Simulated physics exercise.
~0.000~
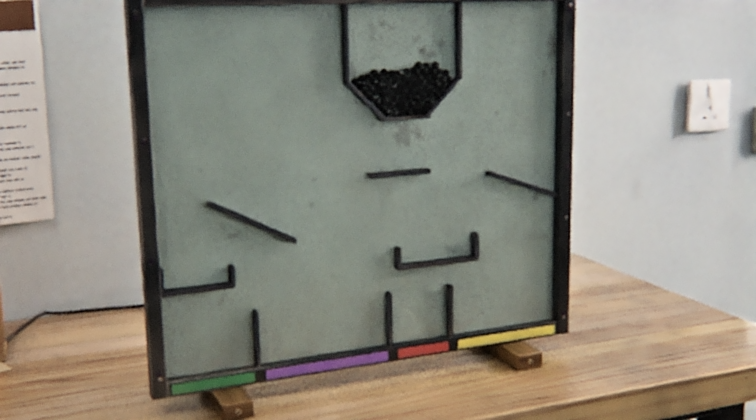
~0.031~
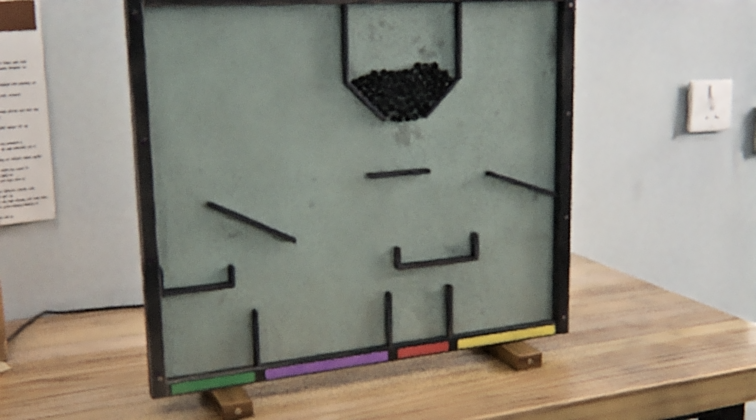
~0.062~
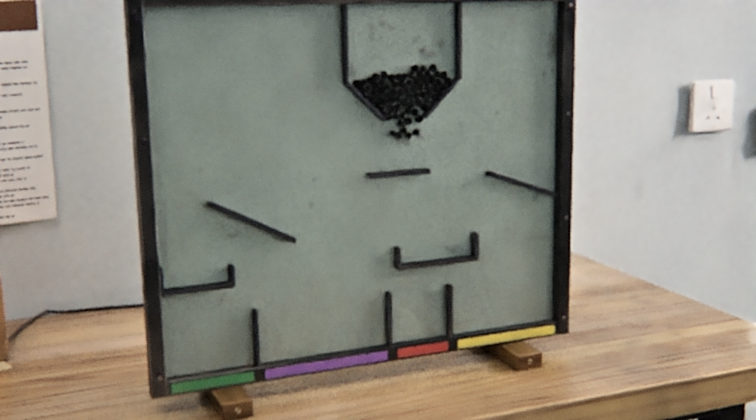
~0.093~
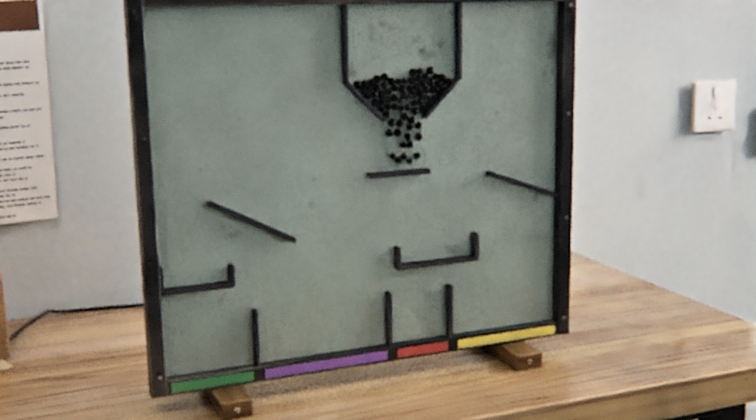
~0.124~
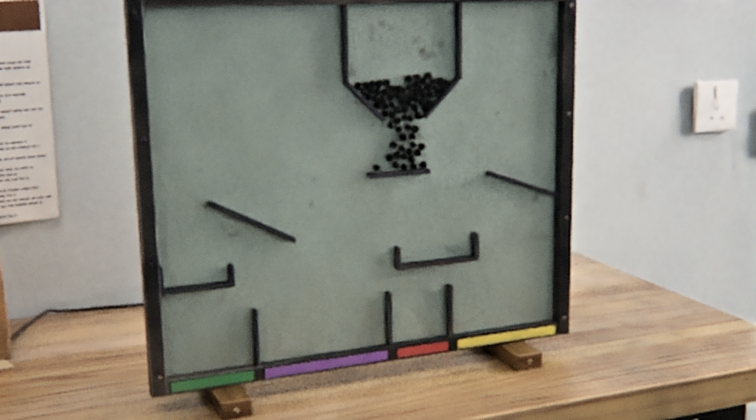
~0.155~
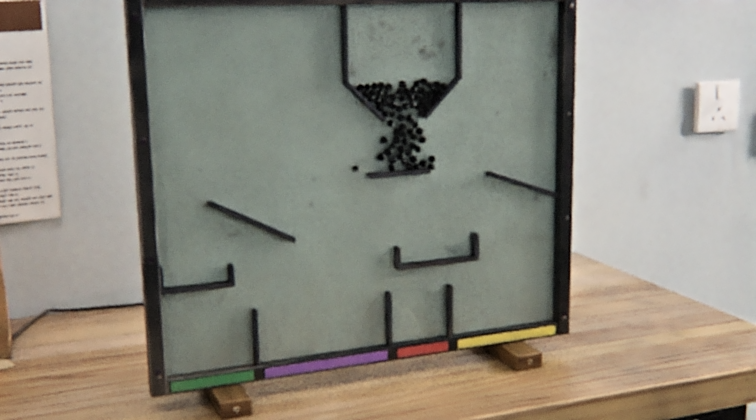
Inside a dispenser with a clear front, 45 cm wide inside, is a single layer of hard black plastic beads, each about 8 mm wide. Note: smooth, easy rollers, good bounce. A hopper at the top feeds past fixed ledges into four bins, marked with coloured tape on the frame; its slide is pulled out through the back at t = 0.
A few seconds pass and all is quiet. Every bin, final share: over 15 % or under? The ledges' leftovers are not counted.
Final shares: Yellow bin over 15 %, red bin under 15 %, green bin under 15 %, purple bin over 15 %.
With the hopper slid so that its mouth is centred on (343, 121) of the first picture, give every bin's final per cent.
The yellow bin ends with 0 %, the red bin with 0 %, the green bin with 5 % and the purple bin with 95 %.
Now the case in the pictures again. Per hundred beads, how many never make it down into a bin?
It works out to around 40 percent.
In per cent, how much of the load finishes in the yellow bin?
Roughly 20 per cent.
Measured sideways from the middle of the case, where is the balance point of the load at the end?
It sits around 3 cm right of centre.
After 0.24 s 70 % have left the hopper; down in the bins, nothing yet.
After 0.34 s 100 % have left the hopper; down in the bins, yellow 5 %.
After 0.55 s 100 % have left the hopper; down in the bins, yellow 15 %, purple 25 %.
Settled by 2.1 s, yellow 20 %, red 0 %, green 0 %, purple 40 %, left higher up 40 %.
